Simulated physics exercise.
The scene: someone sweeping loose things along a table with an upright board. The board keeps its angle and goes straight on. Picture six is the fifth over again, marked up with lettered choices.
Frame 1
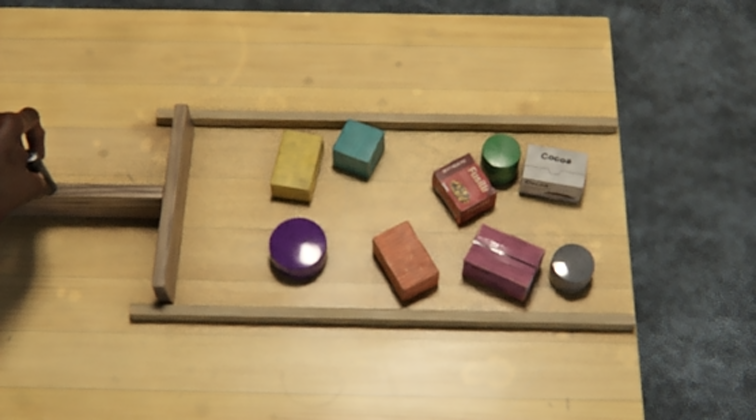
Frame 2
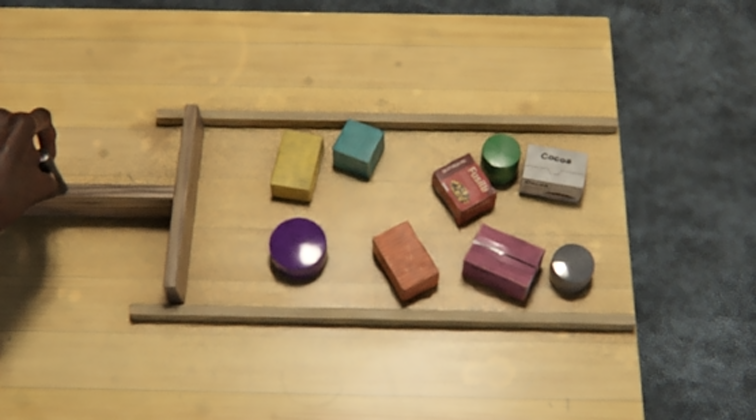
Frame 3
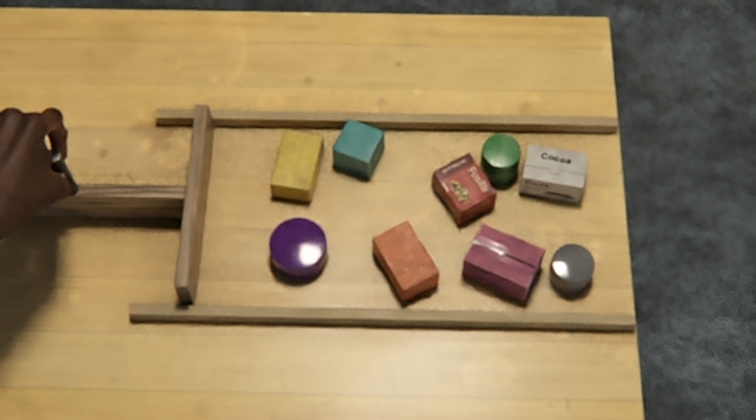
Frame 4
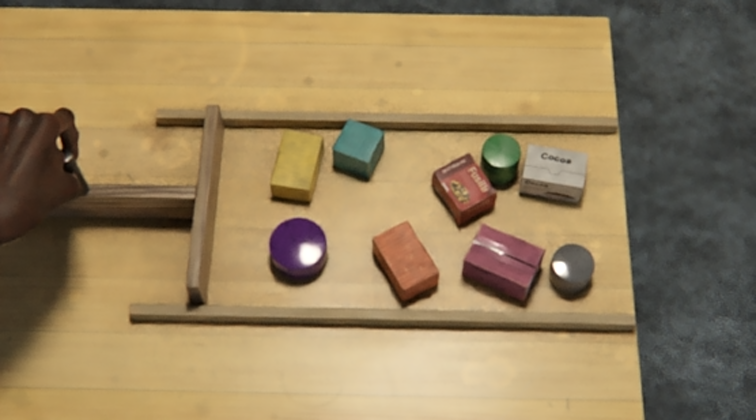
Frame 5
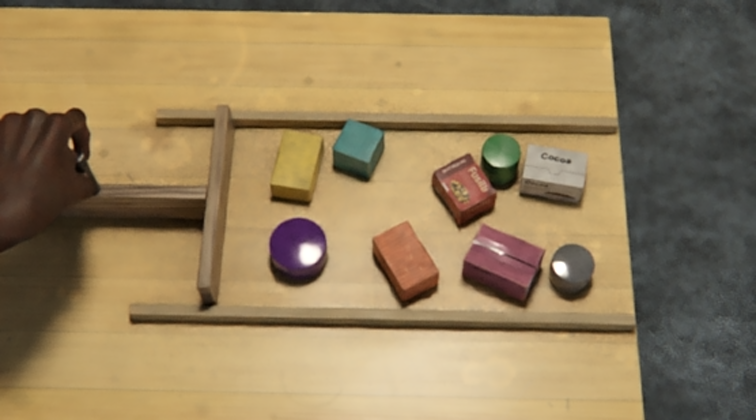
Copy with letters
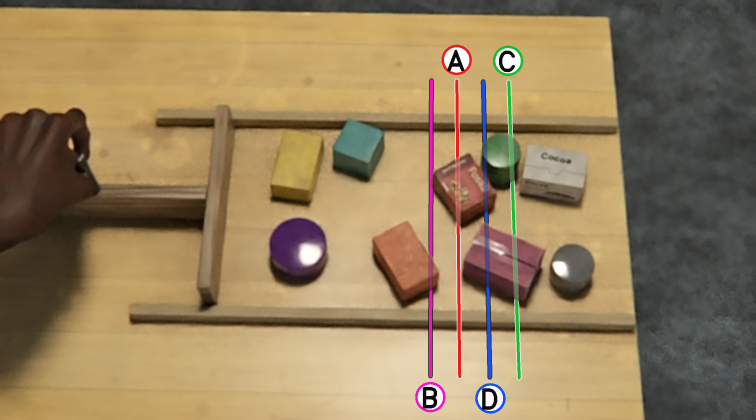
At the start, a hand at the left holds the handle of an upright wooden board, set between two rails on a table with colourful blocks, packets and round pots. The hand then pushes the board slowly right, narrowing the gap to the yellow block and purple pot, while every item stays still.
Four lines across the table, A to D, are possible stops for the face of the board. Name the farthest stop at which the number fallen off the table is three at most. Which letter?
As far as mark C.
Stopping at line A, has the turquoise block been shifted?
By then, yes.
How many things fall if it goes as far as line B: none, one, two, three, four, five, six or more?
By then, none.
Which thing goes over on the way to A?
The grey pot goes over.
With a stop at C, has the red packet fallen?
No.
On the marked copy, A at (458, 219); B at (431, 218); C at (514, 220); D at (486, 219).
With C. Early on, board (322, 194); turquoise block (394, 146); orange block (412, 261).
Further on, board (430, 196); grey pot (627, 285); white packet (583, 178).
At the end, board (512, 198); pink box over the edge; grey pot over the edge; two fallen.
As for the rest, A is within the limit but short; B is within the limit but short; D is within the limit but short.
